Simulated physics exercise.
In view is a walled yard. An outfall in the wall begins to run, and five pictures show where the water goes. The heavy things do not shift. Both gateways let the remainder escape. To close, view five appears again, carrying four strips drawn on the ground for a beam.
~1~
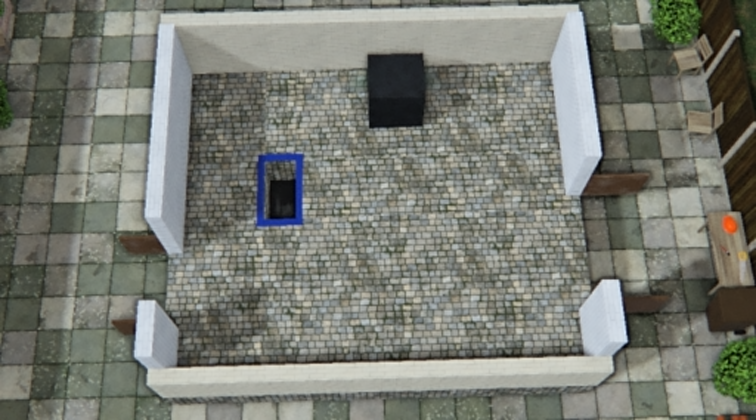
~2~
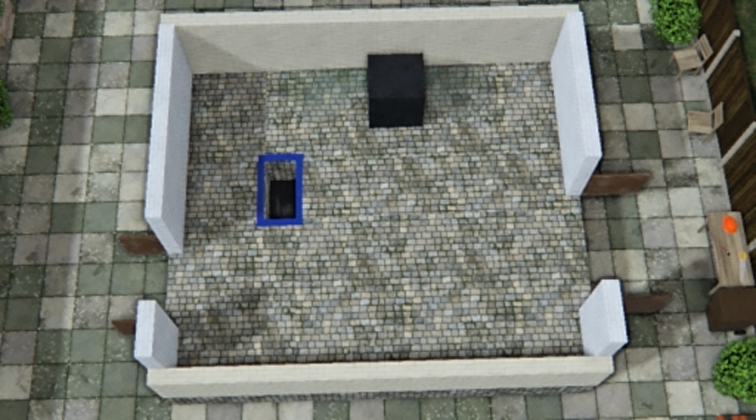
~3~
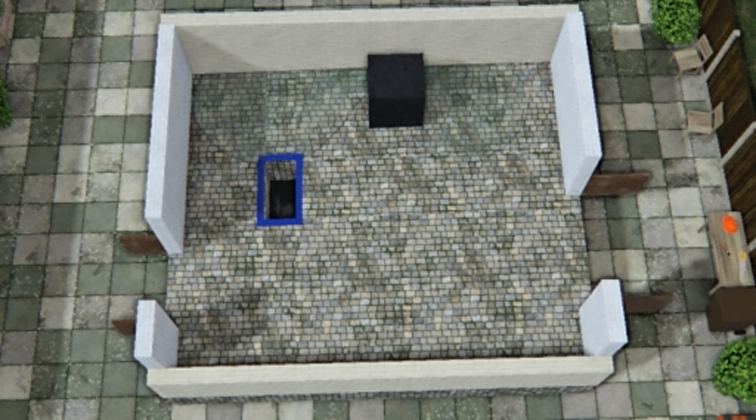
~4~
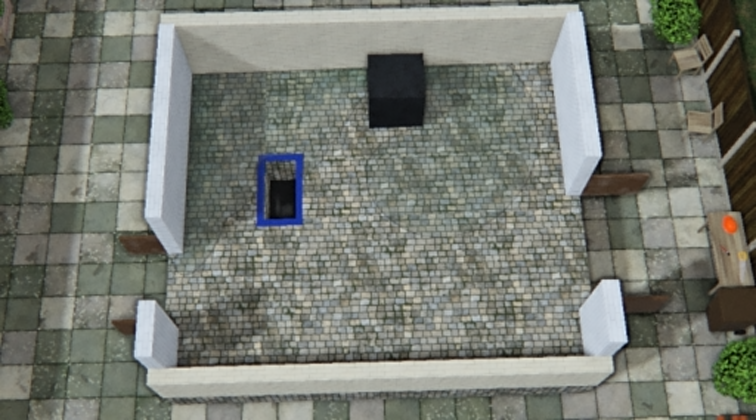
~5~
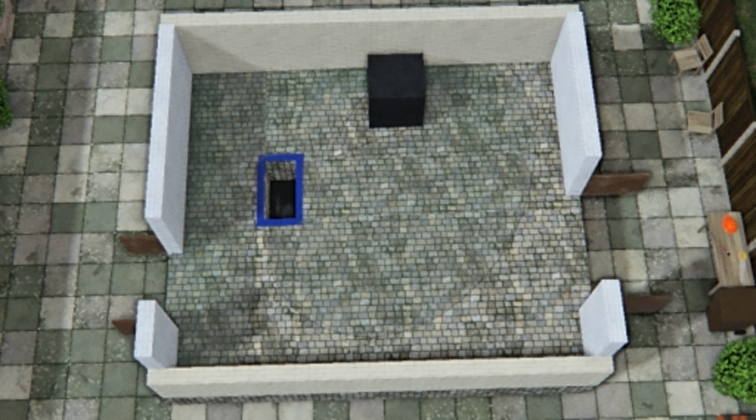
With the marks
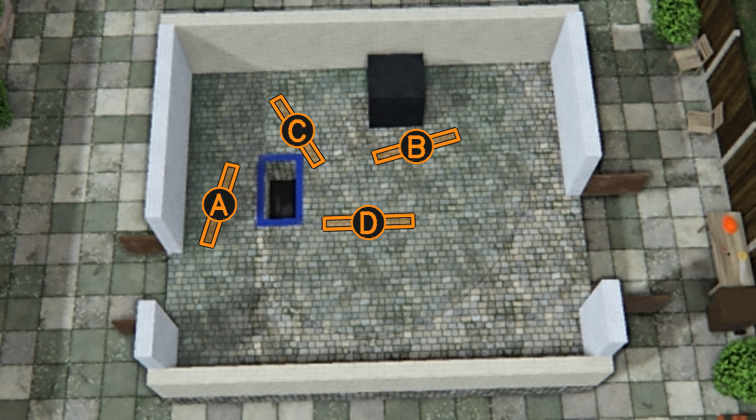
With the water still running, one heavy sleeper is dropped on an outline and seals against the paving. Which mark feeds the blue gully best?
Place D does it best.
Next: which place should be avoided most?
The answer is C.
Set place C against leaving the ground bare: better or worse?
It is worse.
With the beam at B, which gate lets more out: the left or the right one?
More leaves on the left.
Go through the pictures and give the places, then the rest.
The first frame shows outfall partly hidden; blue gully at (280, 189); open gate at (181, 291); open gate at (572, 251); 2 % of the ground is wet; blue gully still dry.
In the second frame, 8 % of the ground under water, visible out to (299, 112); blue gully still dry.
In the third frame, 21 % of the ground under water, visible out to (207, 130); blue gully still dry.
In the fourth frame, 37 % of the ground under water, visible out to (187, 256); blue gully taking water.
In the fifth frame, 63 % of the ground under water, visible out to (187, 330); blue gully taking water.
In orange, A from (206, 244) to (232, 165); B from (375, 157) to (457, 134); C from (276, 98) to (318, 163); D from (324, 223) to (412, 220).
With A, about 14 % of the stream goes into the blue gully, about 86 % out by the gates.
With B, about 13 % of the stream goes into the blue gully, about 87 % out by the gates.
With C, about 8 % of the stream goes into the blue gully, about 92 % out by the gates.
With D, about 23 % of the stream goes into the blue gully, about 77 % out by the gates.
